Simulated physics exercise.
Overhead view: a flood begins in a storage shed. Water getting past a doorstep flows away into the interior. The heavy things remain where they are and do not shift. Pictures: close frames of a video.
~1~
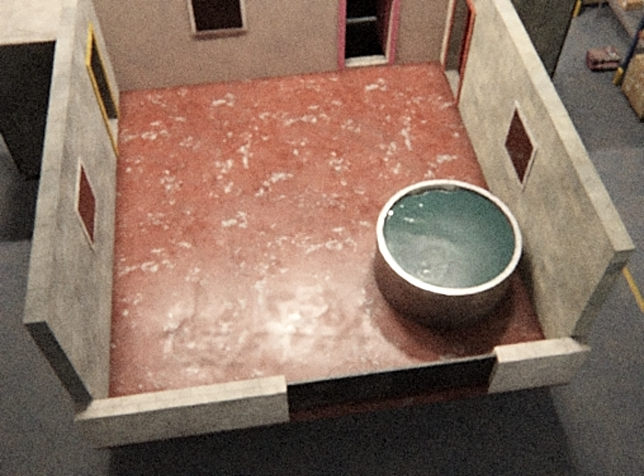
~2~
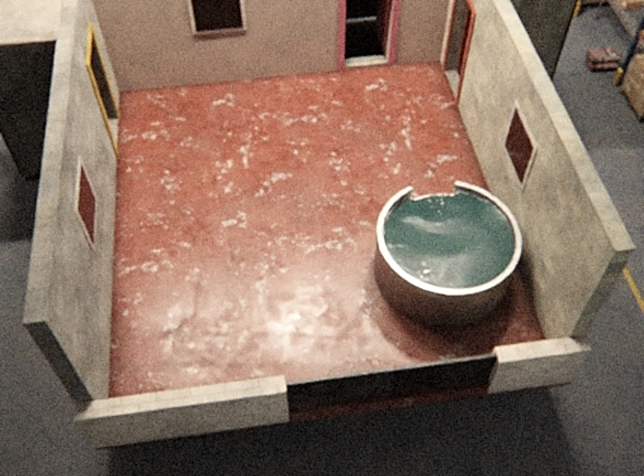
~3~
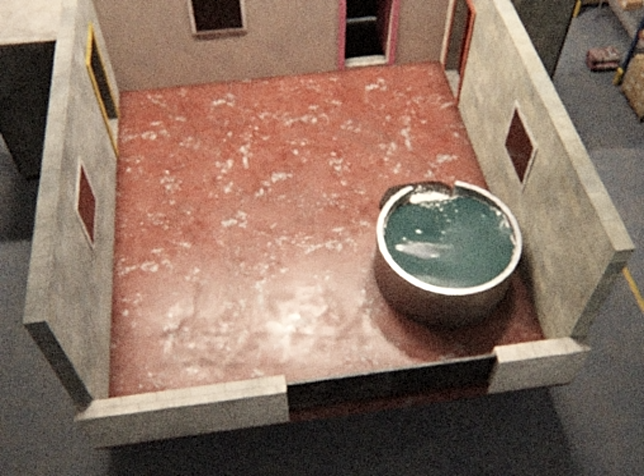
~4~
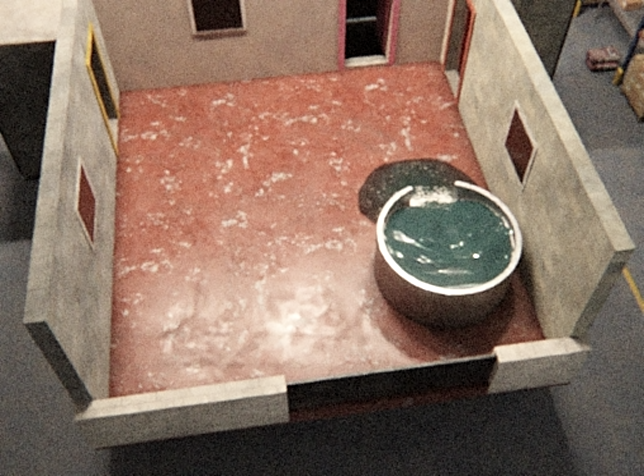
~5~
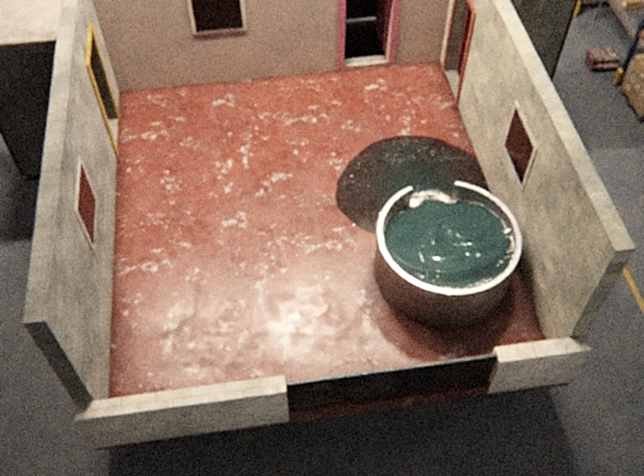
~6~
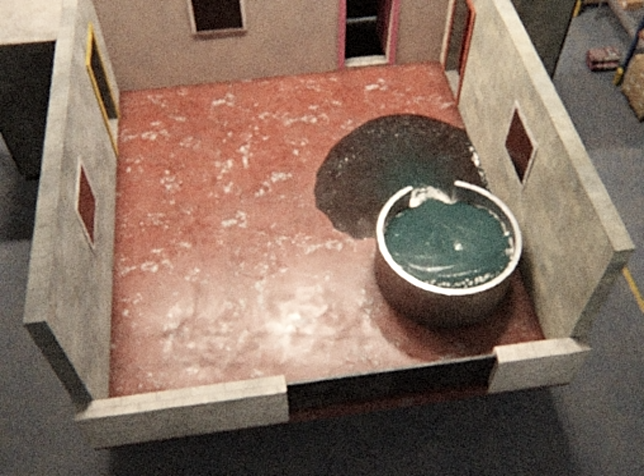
We see a round tank of still, teal water in a walled room with a red floor; a gap opens on its far side, and water pours out, spreading as a dark, widening pool behind the tank.
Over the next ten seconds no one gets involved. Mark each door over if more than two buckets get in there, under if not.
Red door: Over, pink door: Over, yellow door: Over.
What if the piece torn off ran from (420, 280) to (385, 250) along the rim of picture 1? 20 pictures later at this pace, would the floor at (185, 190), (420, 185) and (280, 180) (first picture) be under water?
Going through them, the first would be submerged, the next still bare and the last still bare.
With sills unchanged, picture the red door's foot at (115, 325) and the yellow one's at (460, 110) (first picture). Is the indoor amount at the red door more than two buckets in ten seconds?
Well, in that case the red door comes up short.
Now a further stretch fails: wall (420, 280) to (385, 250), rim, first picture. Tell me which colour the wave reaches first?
The yellow-painted one, I think.
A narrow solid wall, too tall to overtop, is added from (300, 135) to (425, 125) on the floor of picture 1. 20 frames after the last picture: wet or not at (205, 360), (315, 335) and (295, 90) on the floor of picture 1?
Reading the points as listed, I get left untouched, then left untouched, then deluged.
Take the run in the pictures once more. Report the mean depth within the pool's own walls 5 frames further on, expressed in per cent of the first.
Estimate: Around 68 per cent.
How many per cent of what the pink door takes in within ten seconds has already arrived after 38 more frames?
That comes out to 95 per cent by my count.
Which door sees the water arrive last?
The one in yellow.
A moment on, water covers 35 % of the floor; the red door wet at the sill, nothing in, the pink door under two buckets in, the yellow door not reached.
Next, water covers 40 % of the floor; the red door under two buckets in, the pink door over two buckets in, the yellow door not reached.
Then, water covers 45 % of the floor; the red door far over two buckets in, the pink door far over two buckets in, the yellow door wet at the sill, nothing in.
Later, water covers 60 % of the floor; the red door far over two buckets in, the pink door far over two buckets in, the yellow door far over two buckets in.
In the end, water covers 85 % of the floor; the red door far over two buckets in, the pink door far over two buckets in, the yellow door far over two buckets in.
